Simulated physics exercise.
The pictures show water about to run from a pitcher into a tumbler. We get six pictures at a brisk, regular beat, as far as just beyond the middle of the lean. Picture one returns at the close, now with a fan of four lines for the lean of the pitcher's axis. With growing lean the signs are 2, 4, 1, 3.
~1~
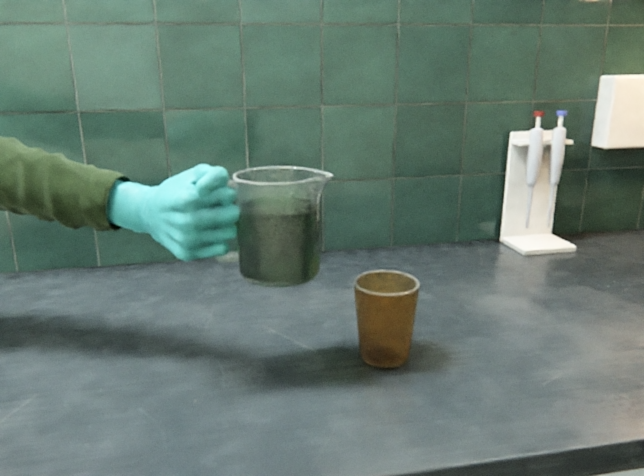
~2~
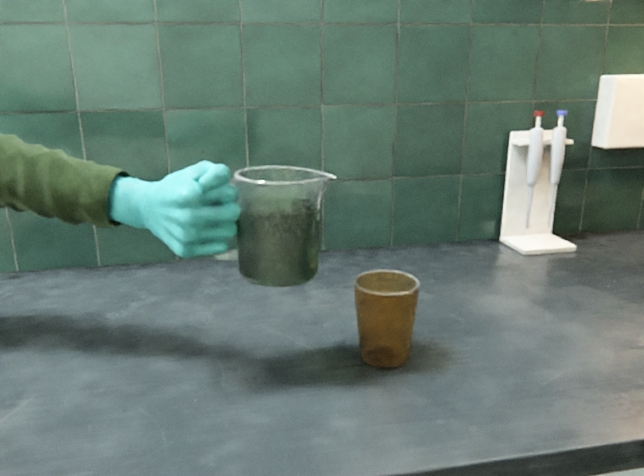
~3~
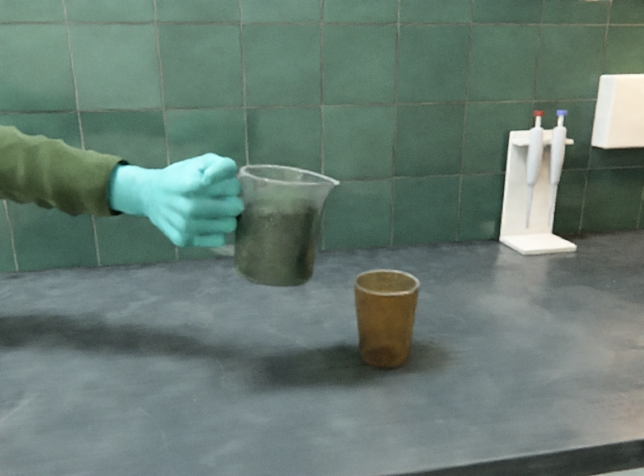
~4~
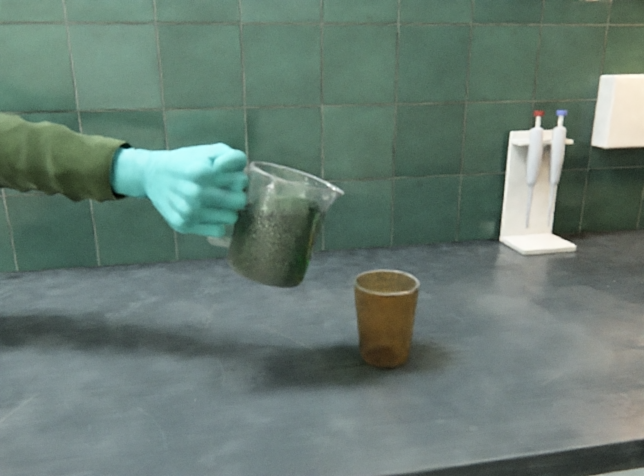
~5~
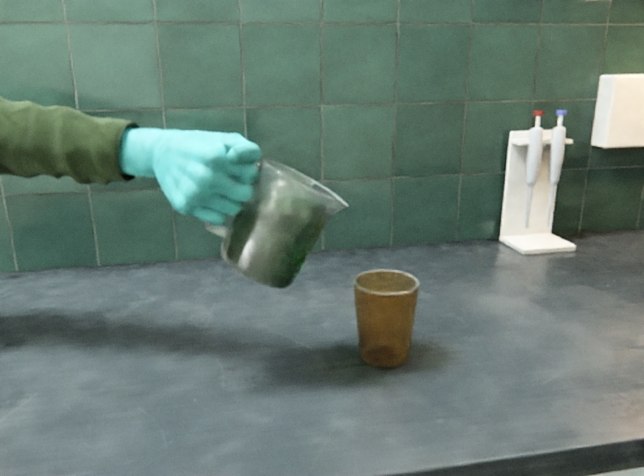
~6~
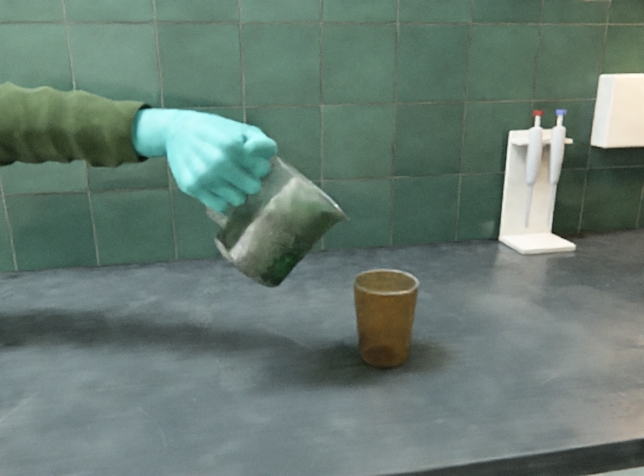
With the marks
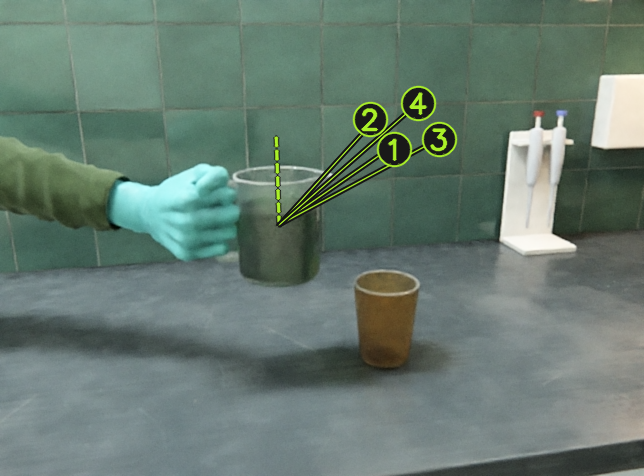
The video shows a teal-gloved hand holding a clear pitcher of water above a dark counter, beside a brown tumbler. The hand gradually tilts the pitcher to the right, its lip lowering toward the tumbler, with nothing leaving it.
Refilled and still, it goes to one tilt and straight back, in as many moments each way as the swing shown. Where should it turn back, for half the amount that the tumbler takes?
3 works best here.
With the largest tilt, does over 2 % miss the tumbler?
No.
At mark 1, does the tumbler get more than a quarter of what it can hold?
Yes.
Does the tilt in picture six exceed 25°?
Yes, it does.
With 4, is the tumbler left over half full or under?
Under.
On the marked copy, 1 at (378, 156); 2 at (361, 134); 3 at (424, 146); 4 at (405, 114).
If 1 is chosen, the tumbler ends with about 34 % of what it can hold.
If 2 is chosen, the tumbler ends with about 11 % of what it can hold.
If 3 is chosen, the tumbler ends with about 52 % of what it can hold.
If 4 is chosen, the tumbler ends with about 21 % of what it can hold.
